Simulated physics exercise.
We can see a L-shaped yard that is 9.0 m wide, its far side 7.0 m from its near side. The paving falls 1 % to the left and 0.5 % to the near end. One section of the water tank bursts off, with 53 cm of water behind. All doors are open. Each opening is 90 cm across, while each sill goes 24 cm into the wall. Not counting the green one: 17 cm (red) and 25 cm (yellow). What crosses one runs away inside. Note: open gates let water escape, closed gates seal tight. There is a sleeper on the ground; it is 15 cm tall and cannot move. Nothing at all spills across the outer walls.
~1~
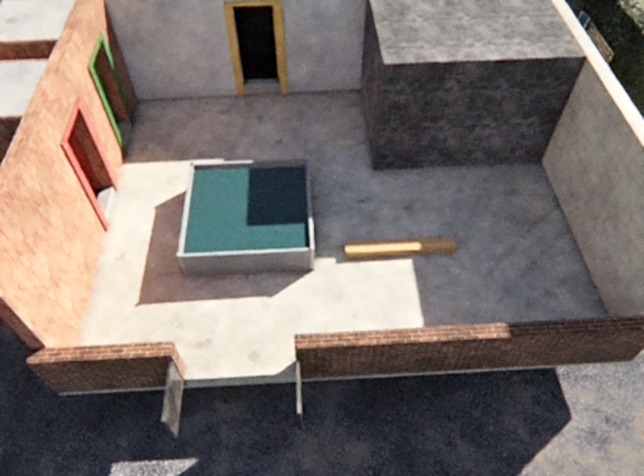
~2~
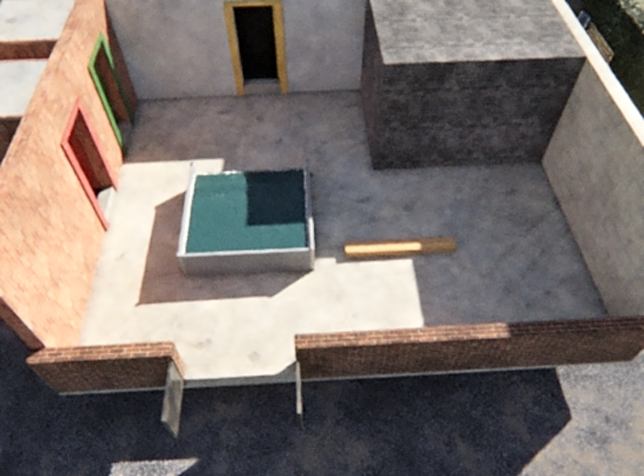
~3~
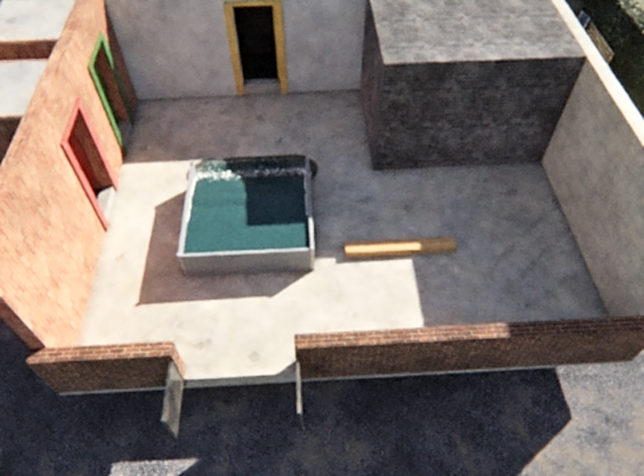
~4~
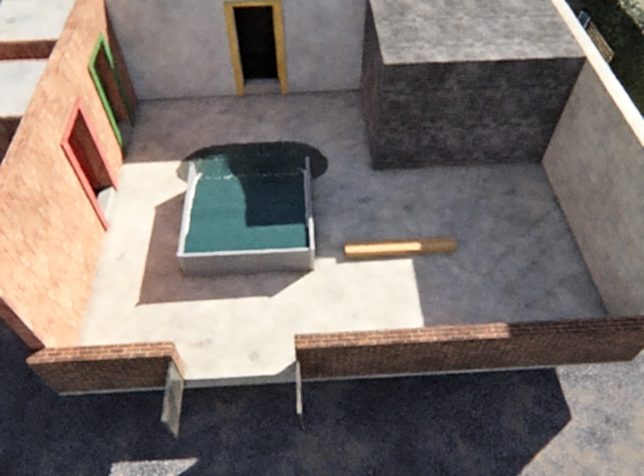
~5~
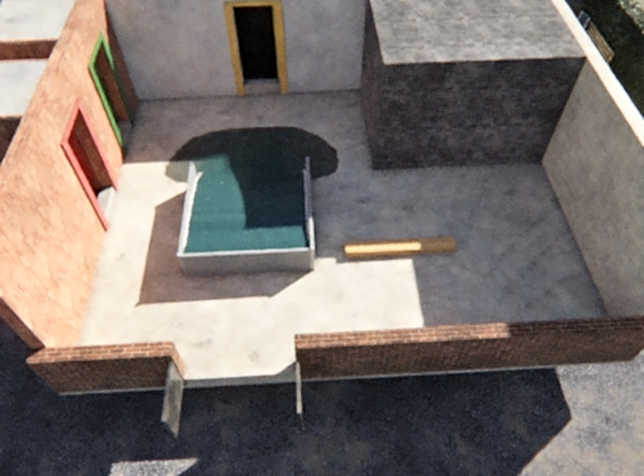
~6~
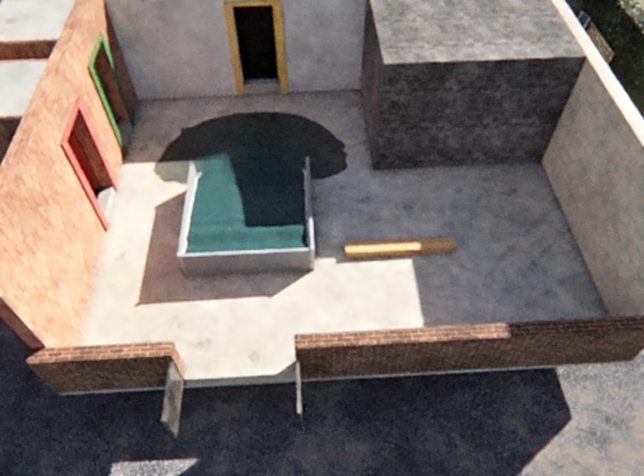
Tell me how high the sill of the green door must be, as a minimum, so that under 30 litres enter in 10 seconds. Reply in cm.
It would need to be about 13 cm high.
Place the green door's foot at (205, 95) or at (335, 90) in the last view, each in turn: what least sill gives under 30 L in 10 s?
You'd want about 19 cm there first, then about 18 cm.
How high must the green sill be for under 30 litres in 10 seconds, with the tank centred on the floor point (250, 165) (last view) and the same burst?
In that case about 14.5 cm.
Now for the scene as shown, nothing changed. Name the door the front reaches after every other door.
The red door.
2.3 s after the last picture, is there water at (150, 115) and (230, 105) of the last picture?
Awash, awash.
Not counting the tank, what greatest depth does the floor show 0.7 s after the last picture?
Roughly 29 cm.
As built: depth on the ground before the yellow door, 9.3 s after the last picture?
The depth there is around 4.5 cm.
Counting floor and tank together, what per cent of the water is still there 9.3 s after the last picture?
Something near 96 out of a hundred parts.
Then, 0.7 s after the last picture water covers 25 % of the floor, deepest (29 cm) near (250, 98); it has not reached the green door.
Then, 2.3 s after the last picture water covers 30 % of the floor, deepest (36 cm) near (138, 103); 19 cm at the green door, 0 litres in over its 19 cm sill.
Then, 9.3 s after the last picture water covers 80 % of the floor, deepest (14 cm) near (72, 372); 9 cm at the green door, 2 litres in over its 19 cm sill.
At the green door as built, the water peaked near 19 cm, 2.3 s after the last picture.
With a sill of 11 cm, 53 litres would have come in within the 10 s; with 14.5 cm, 16 litres. So under 30 litres takes about 13 cm.
